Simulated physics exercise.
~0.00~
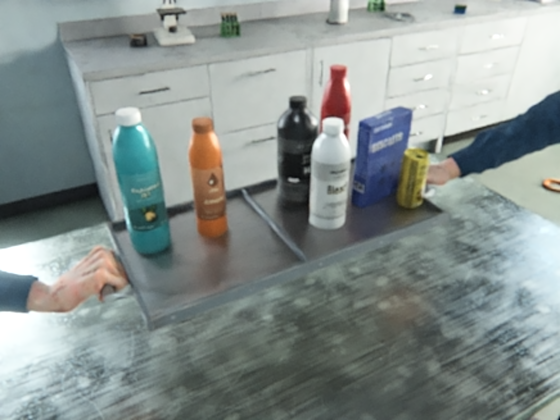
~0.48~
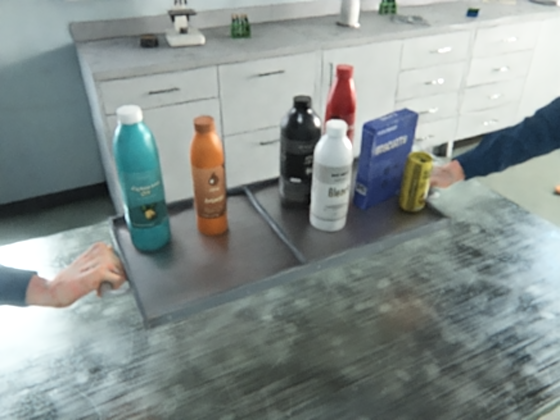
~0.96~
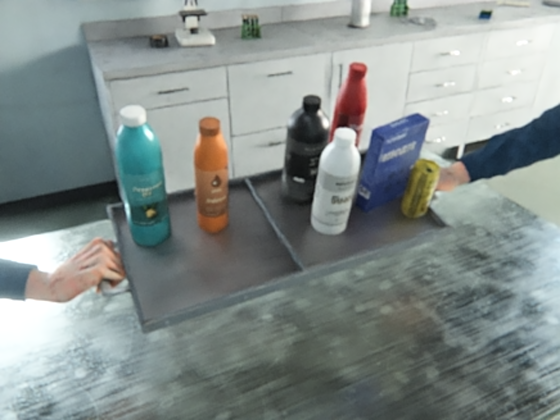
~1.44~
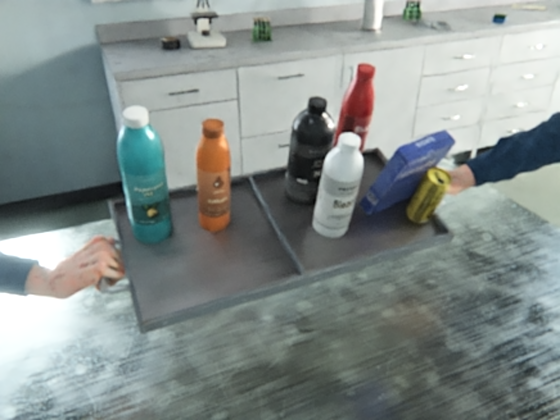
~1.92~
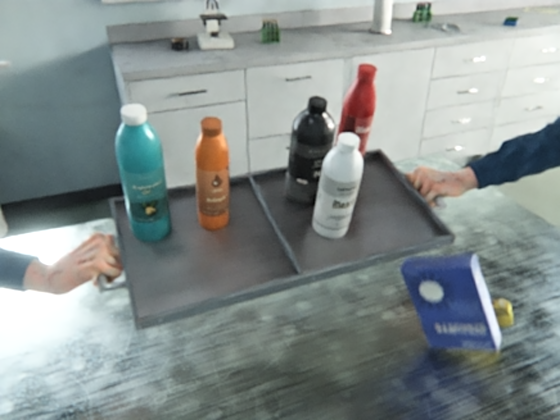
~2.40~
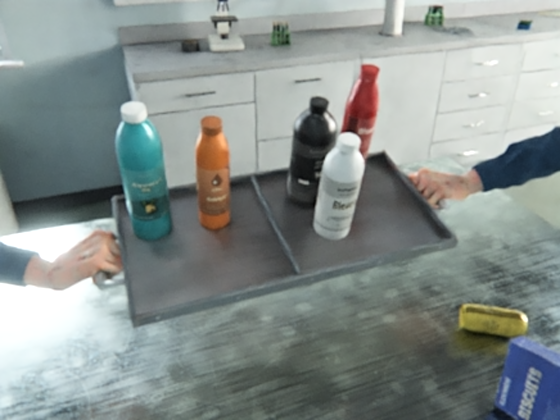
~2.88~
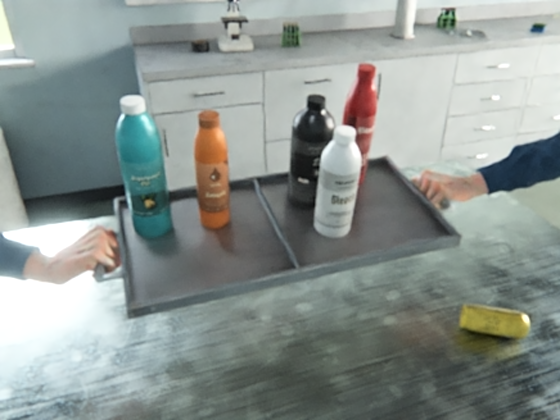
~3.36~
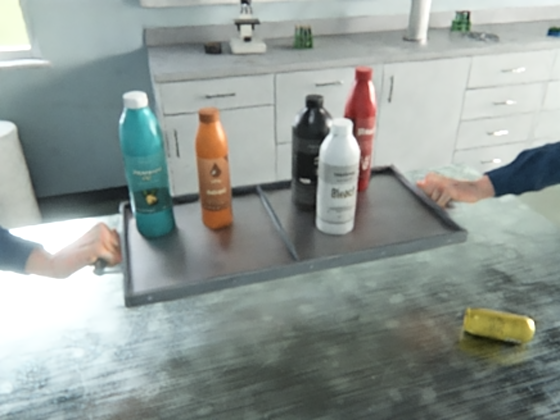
The video shows two hands holding a dark tray of five bottles, a blue packet and a yellow can as its near edge dips. The packet and can fall onto the table, the packet leaves view, and the tray is levelled with all the bottles still standing.
